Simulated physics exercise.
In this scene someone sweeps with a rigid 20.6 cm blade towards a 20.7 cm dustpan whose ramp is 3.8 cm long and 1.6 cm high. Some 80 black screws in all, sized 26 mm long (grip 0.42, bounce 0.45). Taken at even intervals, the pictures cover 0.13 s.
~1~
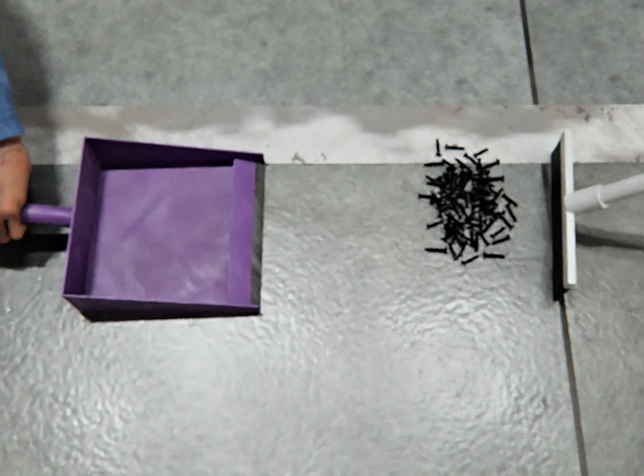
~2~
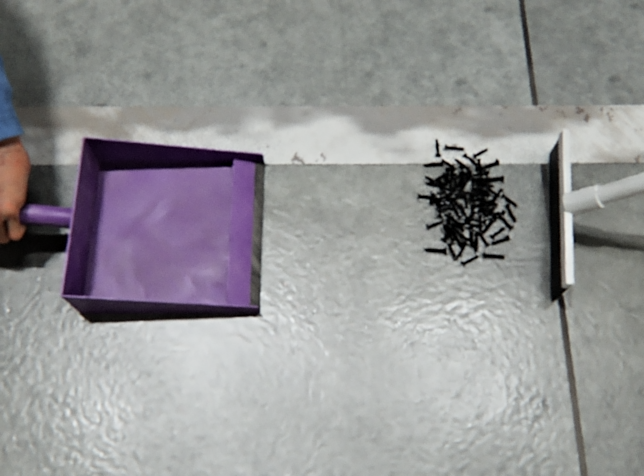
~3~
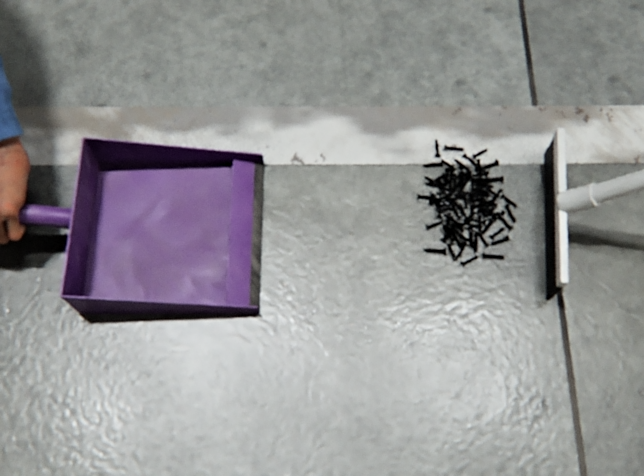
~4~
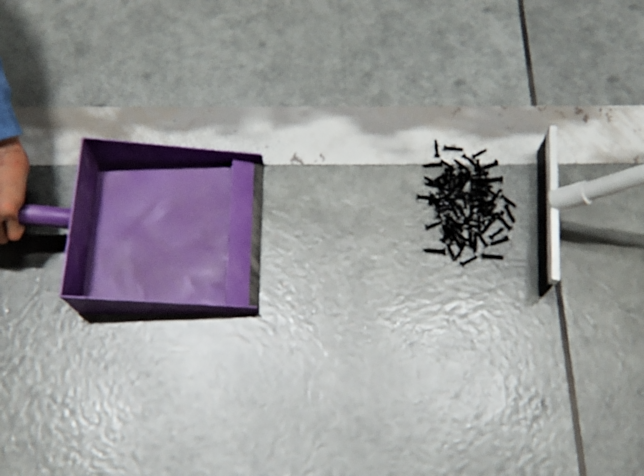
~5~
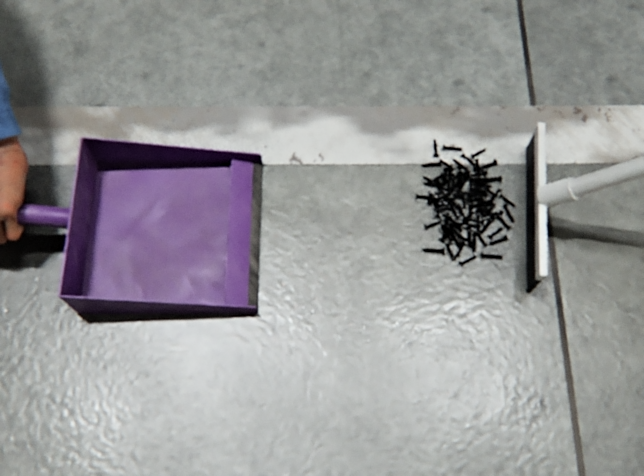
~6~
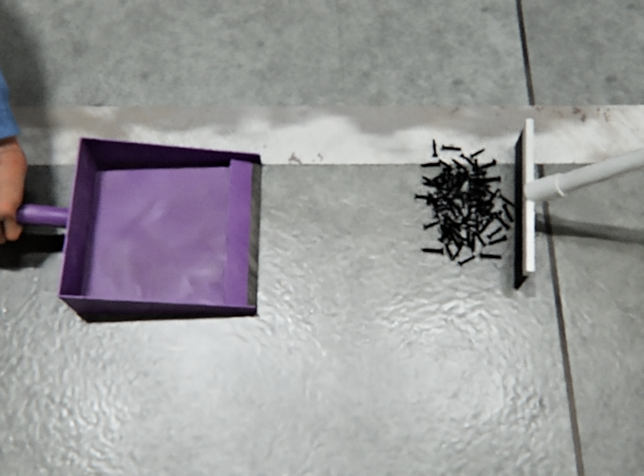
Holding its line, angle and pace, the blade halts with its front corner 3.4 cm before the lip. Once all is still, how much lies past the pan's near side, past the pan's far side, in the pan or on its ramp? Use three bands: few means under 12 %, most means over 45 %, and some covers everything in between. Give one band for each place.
Past the pan's near side: Few, past the pan's far side: Most, in the pan or on its ramp: Few.
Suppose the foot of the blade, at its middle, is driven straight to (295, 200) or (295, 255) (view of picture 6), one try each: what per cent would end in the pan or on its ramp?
Close to 0 and 0 in a hundred, in that order.
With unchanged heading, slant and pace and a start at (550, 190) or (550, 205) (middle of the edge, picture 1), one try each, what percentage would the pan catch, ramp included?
First try about 0 per cent, second about 0 per cent.
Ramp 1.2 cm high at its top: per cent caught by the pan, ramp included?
0 %.
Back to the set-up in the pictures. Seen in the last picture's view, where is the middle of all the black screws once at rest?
Roughly pixel (273, 150).
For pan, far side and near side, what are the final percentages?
Near: 0; far: 60; pan: 5 (percent).
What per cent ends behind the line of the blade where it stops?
5 %.
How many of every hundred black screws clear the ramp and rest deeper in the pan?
It comes to some 0 per cent.
Then, 0.28 s after the last picture, middle of the blade 19 cm from the lip; 0 % over the lip, far side 25 %, near side 0 %.
Then, 0.46 s after the last picture, middle of the blade 10 cm from the lip; 0 % over the lip, far side 45 %, near side 0 %.
Then, 0.77 s after the last picture, middle of the blade 5 cm from the lip; 0 % over the lip, far side 60 %, near side 0 %.
In the end, near side 0 %, far side 60 %, pan 5 %, in front of the lip or behind the blade 40 %.
